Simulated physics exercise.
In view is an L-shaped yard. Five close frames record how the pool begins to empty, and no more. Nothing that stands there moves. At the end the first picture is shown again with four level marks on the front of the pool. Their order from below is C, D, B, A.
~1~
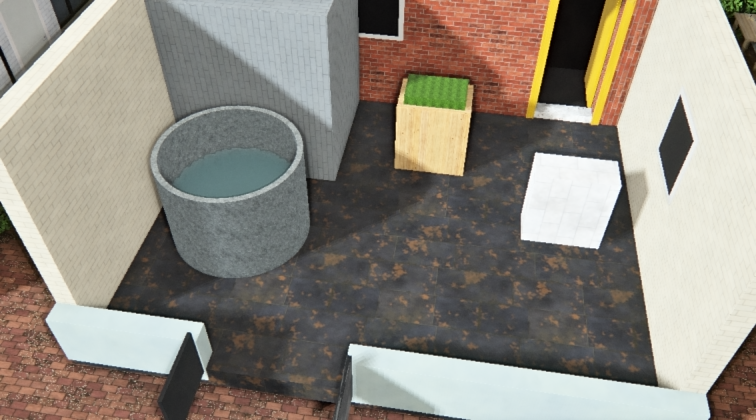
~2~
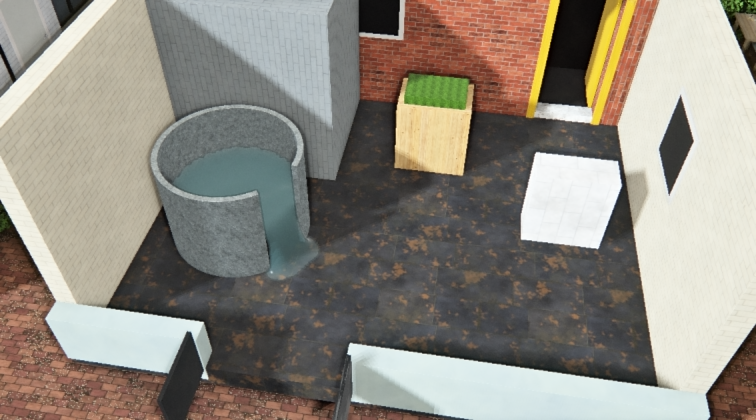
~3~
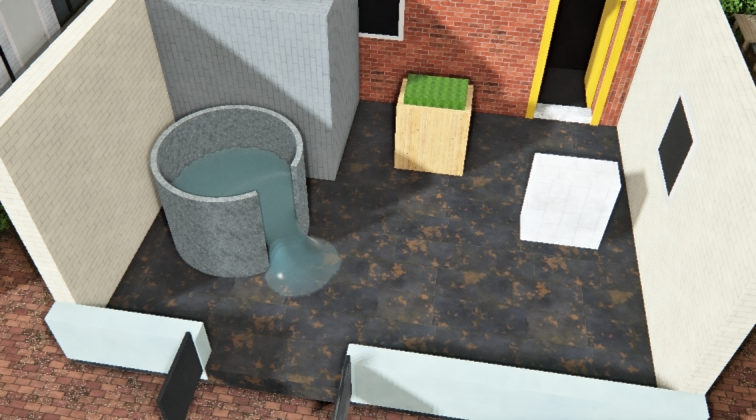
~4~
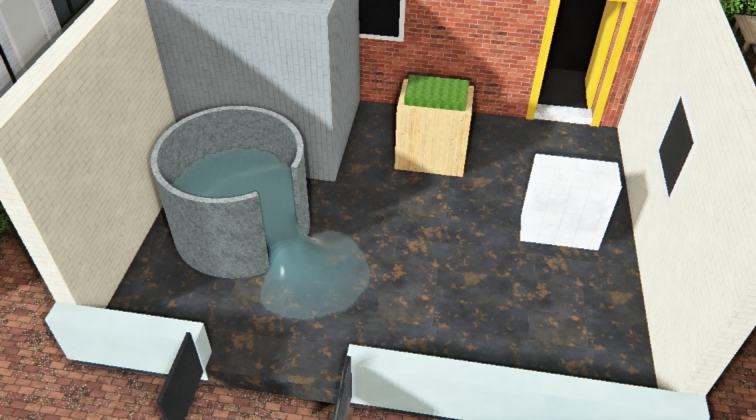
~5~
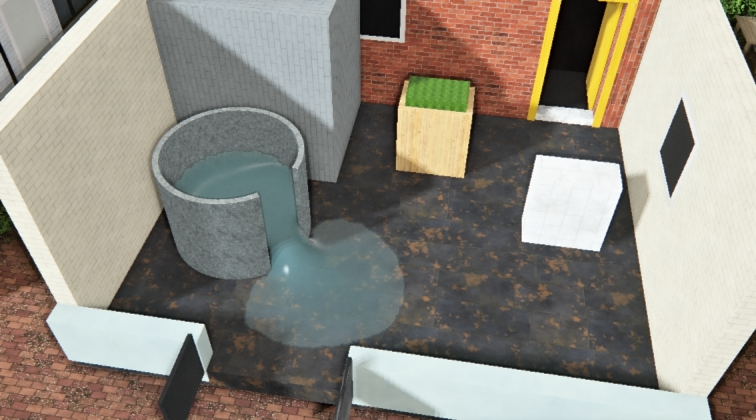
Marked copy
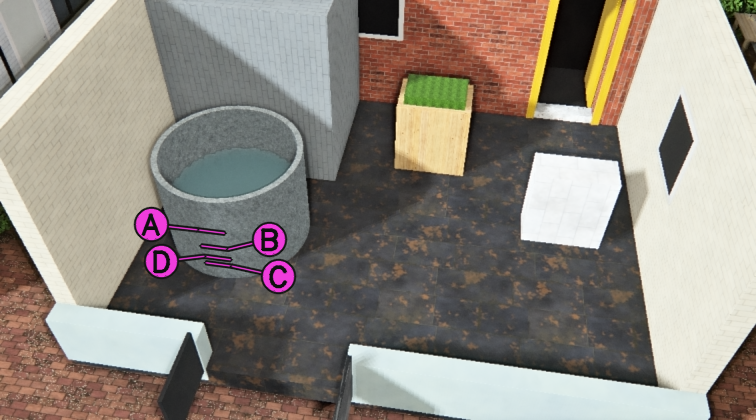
In a walled, dark-floored yard with a yellow doorway, a round grey pool of still water stands at the left near a wooden planter and a white block. A gap opens in the pool's front right side, and water pours through, spreading across the floor in a widening, rounded puddle.
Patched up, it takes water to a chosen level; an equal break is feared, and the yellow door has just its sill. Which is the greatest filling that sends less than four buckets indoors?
A is the one.
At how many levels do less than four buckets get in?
All of them.
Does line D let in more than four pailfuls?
No, not at all.
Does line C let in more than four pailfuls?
No.
On the marked copy, A at (210, 231); B at (214, 247); C at (218, 264); D at (217, 258); from the bottom up C, D, B, A.
Choosing A, a splash gets over, under a bucket.
Choosing B, nothing gets over.
Choosing C, nothing gets over.
Choosing D, nothing gets over.
